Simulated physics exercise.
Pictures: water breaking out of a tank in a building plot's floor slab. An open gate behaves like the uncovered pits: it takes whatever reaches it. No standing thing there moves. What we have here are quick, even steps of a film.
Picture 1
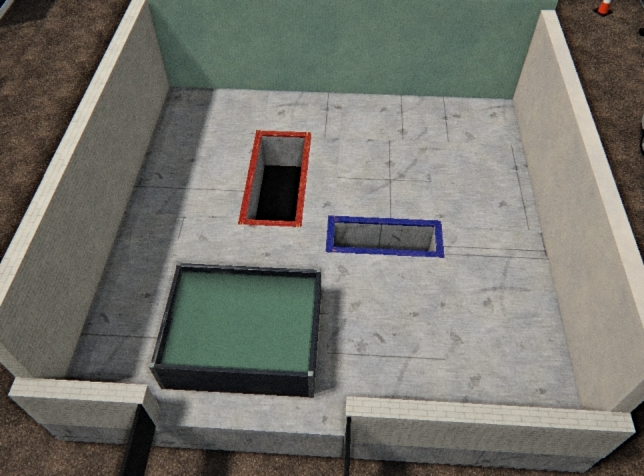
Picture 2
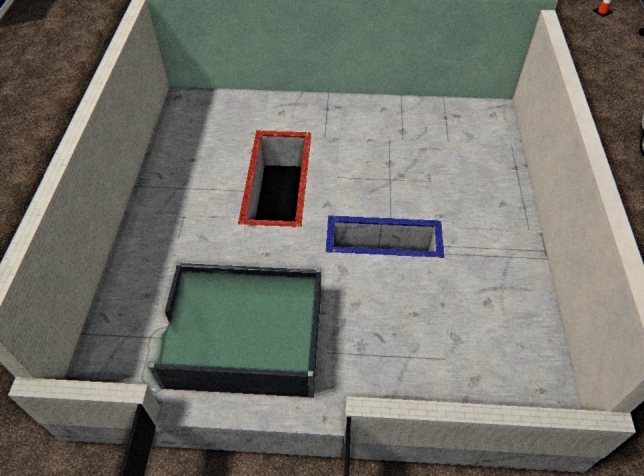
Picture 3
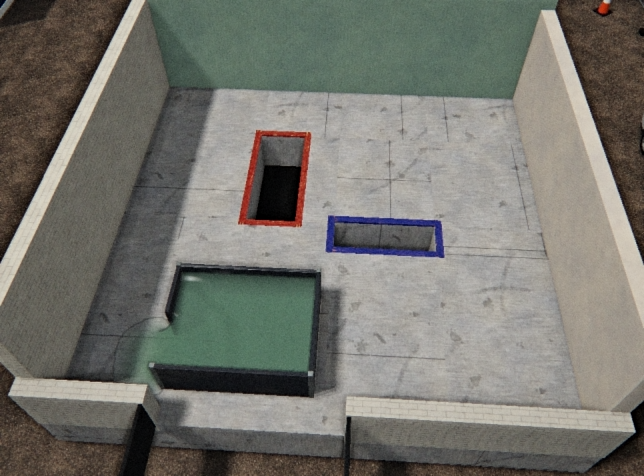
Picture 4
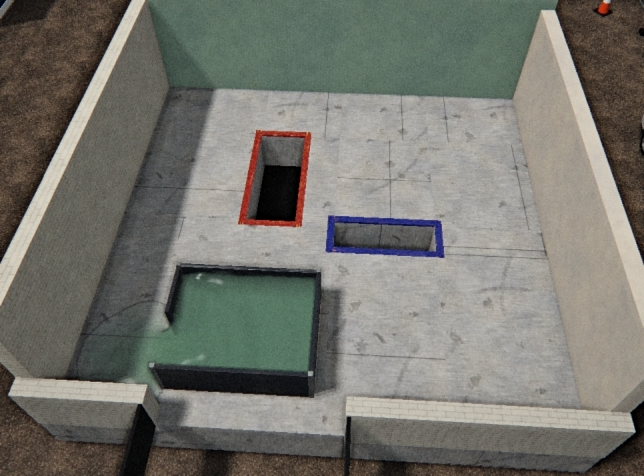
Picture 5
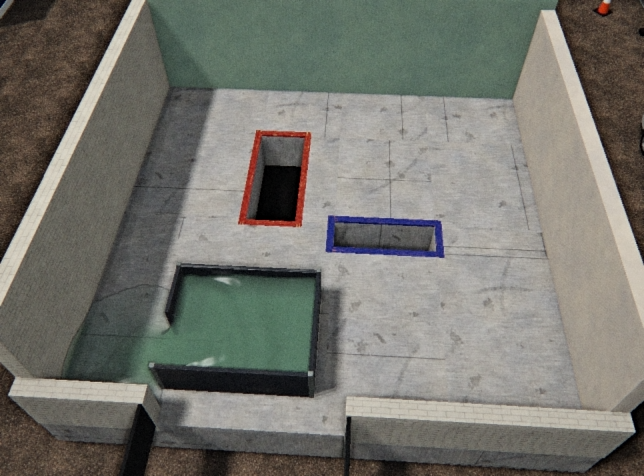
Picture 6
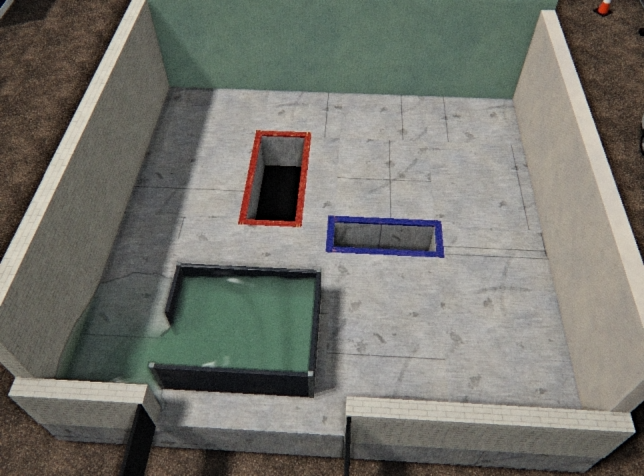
Green water breaks out through the left side of a dark-walled open tank at the lower left of a walled, pale grey slab, seen from high above. A red-edged pit lies behind the tank, a blue-edged one to its right, and gaps open in the low front wall. The water spreads left to the side wall, then creeps backward along it, while the camera stays still.
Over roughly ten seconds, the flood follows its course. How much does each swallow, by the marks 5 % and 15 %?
The gate will drain five to fifteen per cent inclusive; the blue pit will drain shy of five per cent; the red pit will drain in excess of fifteen per cent.
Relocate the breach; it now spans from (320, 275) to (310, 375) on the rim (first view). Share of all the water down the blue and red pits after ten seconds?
Blue: 20 percent; red: 6 percent.
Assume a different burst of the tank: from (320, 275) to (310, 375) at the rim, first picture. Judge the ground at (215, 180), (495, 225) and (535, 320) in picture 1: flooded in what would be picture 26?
Well, the first is missed by the spill, the next hit by the spill, the last hit by the spill.
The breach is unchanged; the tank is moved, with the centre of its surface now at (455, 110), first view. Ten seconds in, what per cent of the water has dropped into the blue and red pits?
After ten seconds: Blue pit at 2 percent, red pit at 50 percent.
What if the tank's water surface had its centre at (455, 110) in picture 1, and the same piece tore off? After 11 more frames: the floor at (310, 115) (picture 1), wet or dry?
Location check: Waterlogged.
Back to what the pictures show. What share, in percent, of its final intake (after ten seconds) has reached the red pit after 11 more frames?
About 0 %.
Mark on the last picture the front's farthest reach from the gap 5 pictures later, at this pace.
By then the tip should be at about (123, 219).
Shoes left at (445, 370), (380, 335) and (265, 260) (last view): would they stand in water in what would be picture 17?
Note - in order: Not inundated / not inundated / not inundated.
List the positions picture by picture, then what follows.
The open tank at (241, 319) is whole and still, in the first picture.
Water pours out at (169, 352) and has run to (159, 335), in the second picture.
The front is at (131, 333), out from the gap at (170, 354), in the third picture.
The front is at (92, 338), out from the gap at (170, 354), in the fourth picture.
The front is at (90, 310), out from the gap at (170, 354), in the fifth picture.
The front is at (97, 290), out from the gap at (170, 354), in the sixth picture.
A moment on, water covers 5 % of the floor; the gate 0 %, the blue pit 0 %, the red pit 0 %.
Next, water covers 15 % of the floor; the gate 0 %, the blue pit 0 %, the red pit 0 %.
Then, water covers 35 % of the floor; the gate 1 %, the blue pit 0 %, the red pit 3 %.
Later, water covers 45 % of the floor; the gate 6 %, the blue pit 0 %, the red pit 11 %.
In the end, water covers 60 % of the floor; the gate 9 %, the blue pit 1 %, the red pit 20 %.
